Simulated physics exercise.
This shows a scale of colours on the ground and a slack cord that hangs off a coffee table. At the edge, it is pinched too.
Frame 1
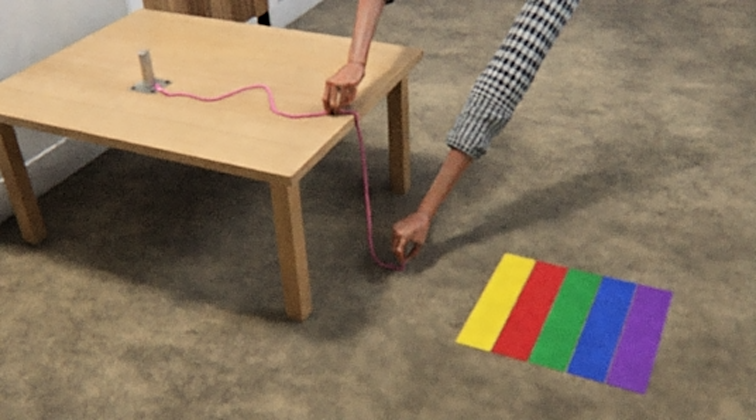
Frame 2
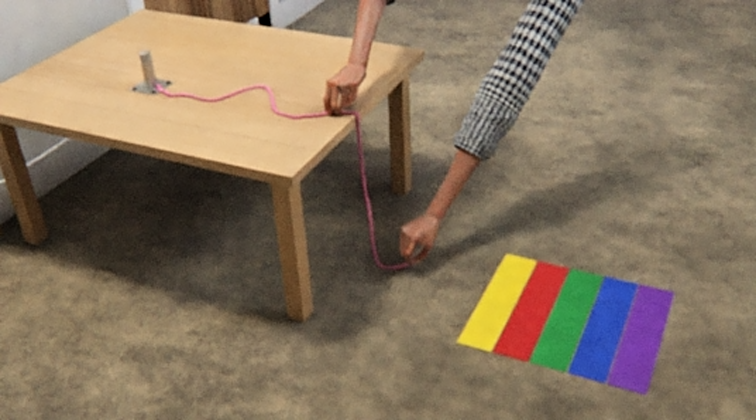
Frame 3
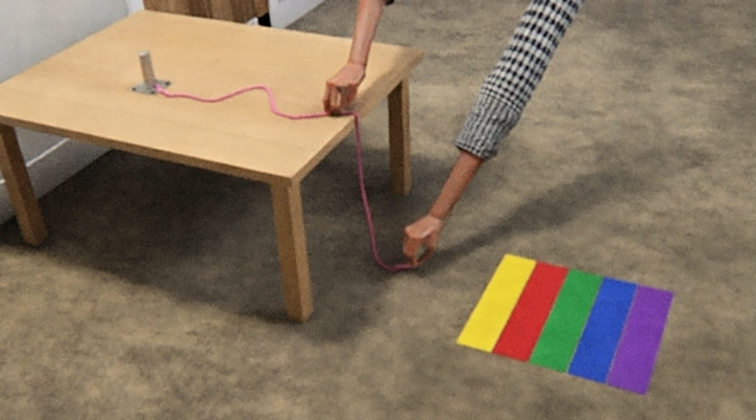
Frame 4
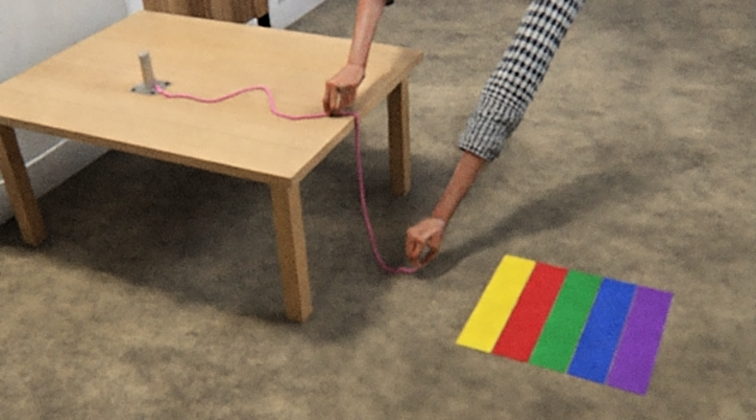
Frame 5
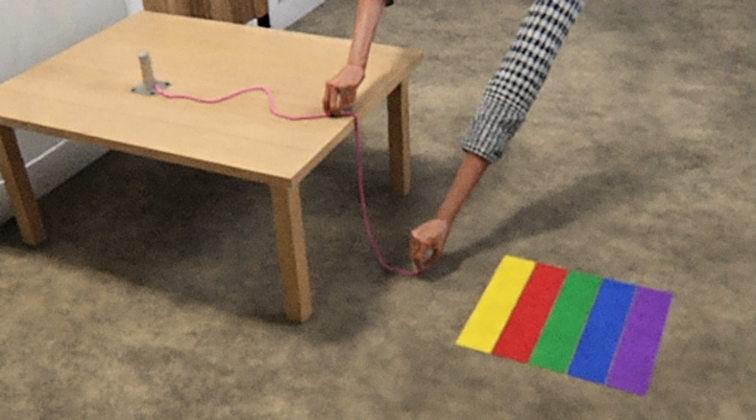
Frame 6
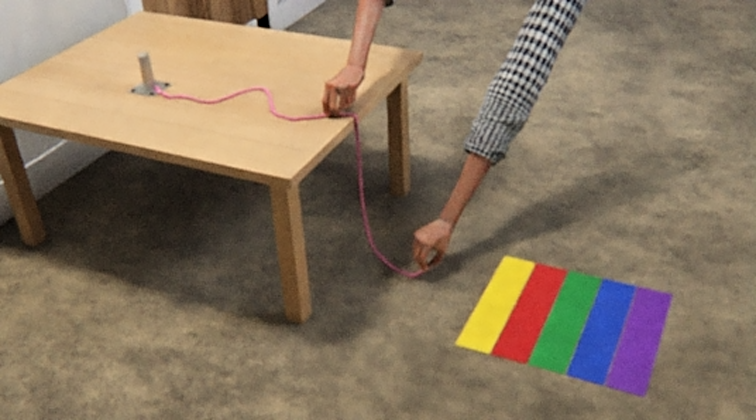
Hand in a checked sleeve drawing the end of a slack pink cord slightly right, another hand pinching it at the table edge.
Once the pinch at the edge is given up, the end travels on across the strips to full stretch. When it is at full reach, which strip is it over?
It is over the blue strip.
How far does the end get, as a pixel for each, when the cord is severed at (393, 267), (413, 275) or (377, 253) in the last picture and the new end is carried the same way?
Case by case: (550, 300), (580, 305) and (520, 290).
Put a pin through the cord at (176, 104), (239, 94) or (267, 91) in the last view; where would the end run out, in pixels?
Respectively (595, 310), (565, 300) and (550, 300).
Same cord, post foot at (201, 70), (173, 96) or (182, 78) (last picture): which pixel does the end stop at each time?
Going by the last picture, roughly (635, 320), (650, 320) and (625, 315).
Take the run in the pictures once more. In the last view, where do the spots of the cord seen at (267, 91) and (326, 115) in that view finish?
First: (291, 108). Second: (394, 148).
Soon after, end near (543, 296); over red.
After that, end near (582, 306); over green.
At the stop, end near (606, 312); over blue. Over blue.
